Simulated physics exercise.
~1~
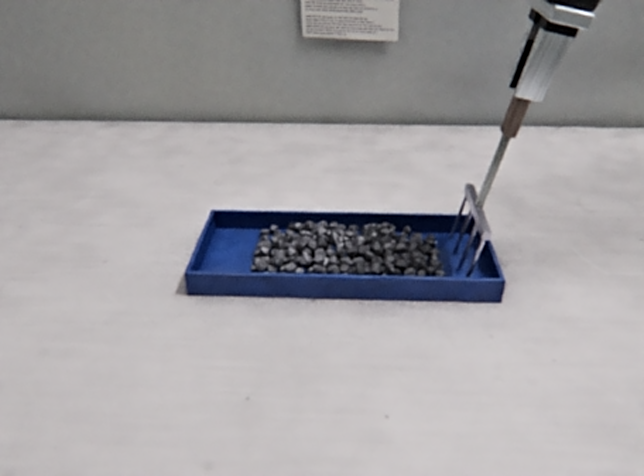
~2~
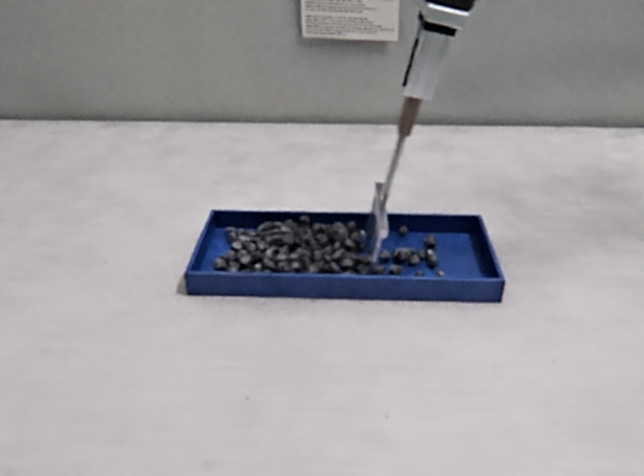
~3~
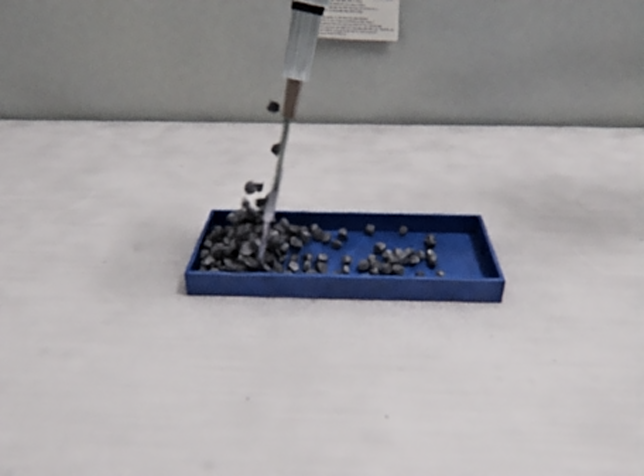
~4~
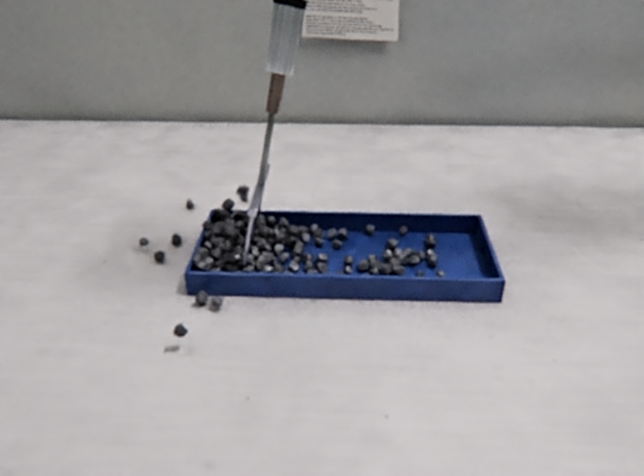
A rake held by a robot arm swept left through dark pebbles in a shallow blue tray, heaping most at the left end and flicking some into the air, and a few ended up scattered on the pale surface outside.
